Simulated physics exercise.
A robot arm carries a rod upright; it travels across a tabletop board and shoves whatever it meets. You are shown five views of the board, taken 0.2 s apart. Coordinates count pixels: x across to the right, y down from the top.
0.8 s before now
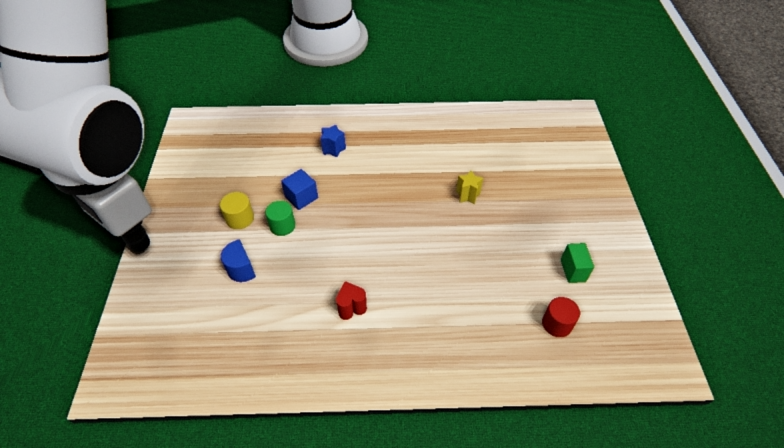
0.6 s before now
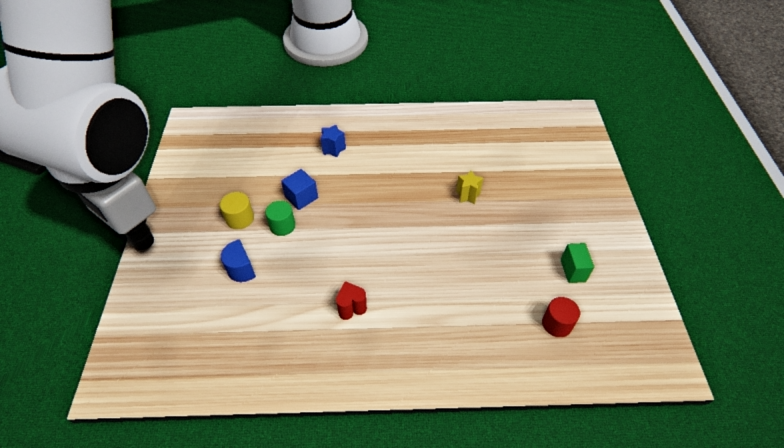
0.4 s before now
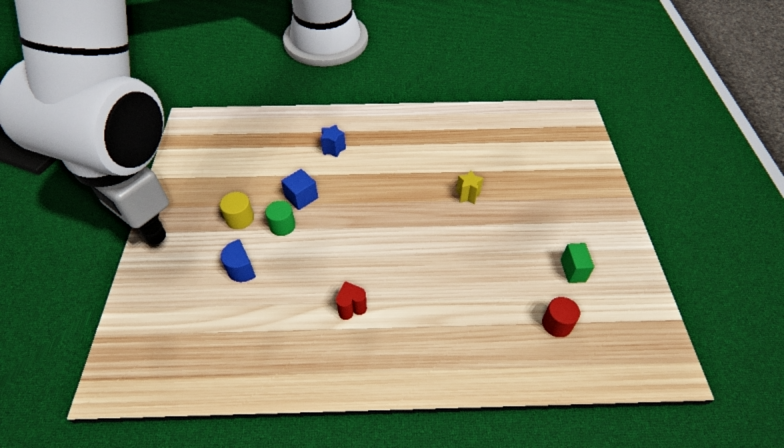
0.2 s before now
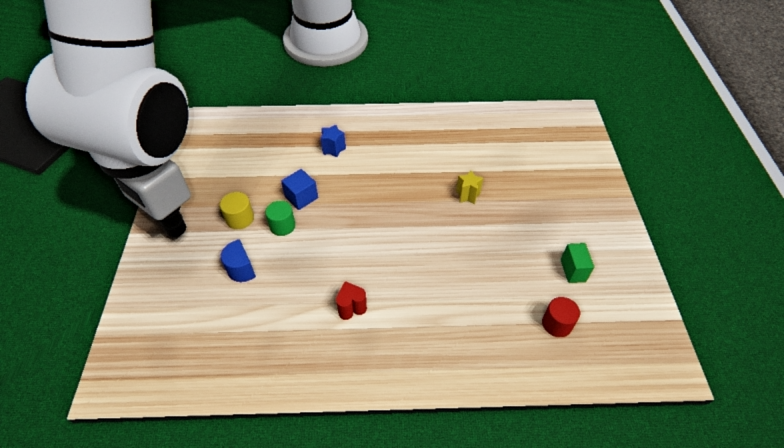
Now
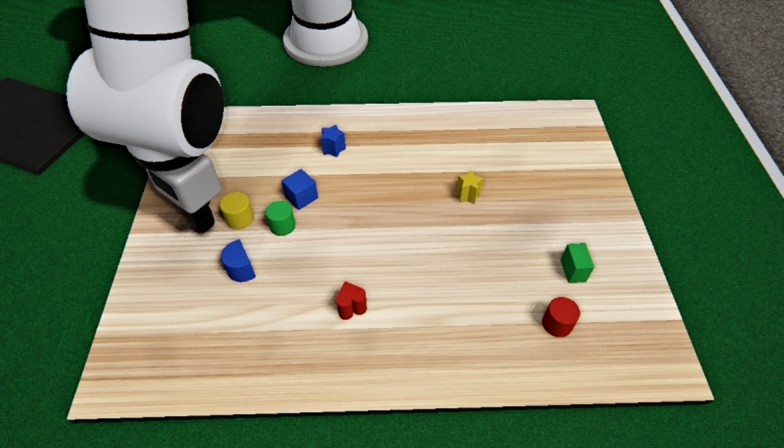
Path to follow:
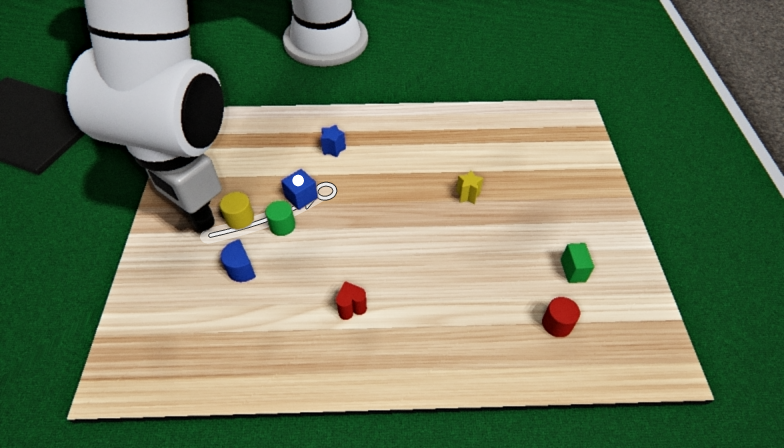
On a wooden board over green cloth, a white robot arm moves its black rod right, nearing a yellow cylinder among still blocks.
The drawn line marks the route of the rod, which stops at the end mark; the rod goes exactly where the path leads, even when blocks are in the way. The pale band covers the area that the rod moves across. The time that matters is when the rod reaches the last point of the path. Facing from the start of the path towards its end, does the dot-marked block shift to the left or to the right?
Answer: Left.
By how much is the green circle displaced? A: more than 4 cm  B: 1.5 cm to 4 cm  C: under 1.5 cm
B
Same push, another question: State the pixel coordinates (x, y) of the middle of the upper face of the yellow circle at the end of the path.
The centre of its top face lies at (261, 184).
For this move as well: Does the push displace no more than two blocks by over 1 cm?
In short: No.
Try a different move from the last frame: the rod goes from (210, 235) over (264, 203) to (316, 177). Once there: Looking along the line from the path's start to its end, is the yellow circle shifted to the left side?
I'd say yes.
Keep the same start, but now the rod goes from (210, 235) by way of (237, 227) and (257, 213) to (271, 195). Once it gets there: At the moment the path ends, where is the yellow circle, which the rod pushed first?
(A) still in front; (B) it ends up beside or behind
Letter A.
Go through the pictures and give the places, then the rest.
In the first frame, rod's lower end at (140, 245); yellow circle at (234, 202); blue D-shaped block at (234, 254); green circle at (278, 210); blue square piece at (298, 181).
In the second frame, rod at (144, 243); blocks still.
In the third frame, rod at (156, 237); blocks still.
In the fourth frame, rod at (177, 230); blocks still.
In the fifth frame, rod at (205, 224); yellow circle at (234, 202); blue D-shaped block at (234, 254); green circle at (278, 210); blue square piece at (298, 181).
Drawn move, from (210, 235) via (272, 218), ending at (326, 191); the dot is on the blue square piece.
The first path, step by step. One third of the way, rod at (248, 213); yellow circle at (255, 190).
Two thirds of the way, rod at (288, 197); yellow circle at (261, 184); green circle at (295, 209); blue square piece at (301, 178).
At the end, rod at (324, 179); yellow circle at (261, 184); blue D-shaped block still; green circle at (295, 209); blue square piece at (320, 159), turned 65° anticlockwise.
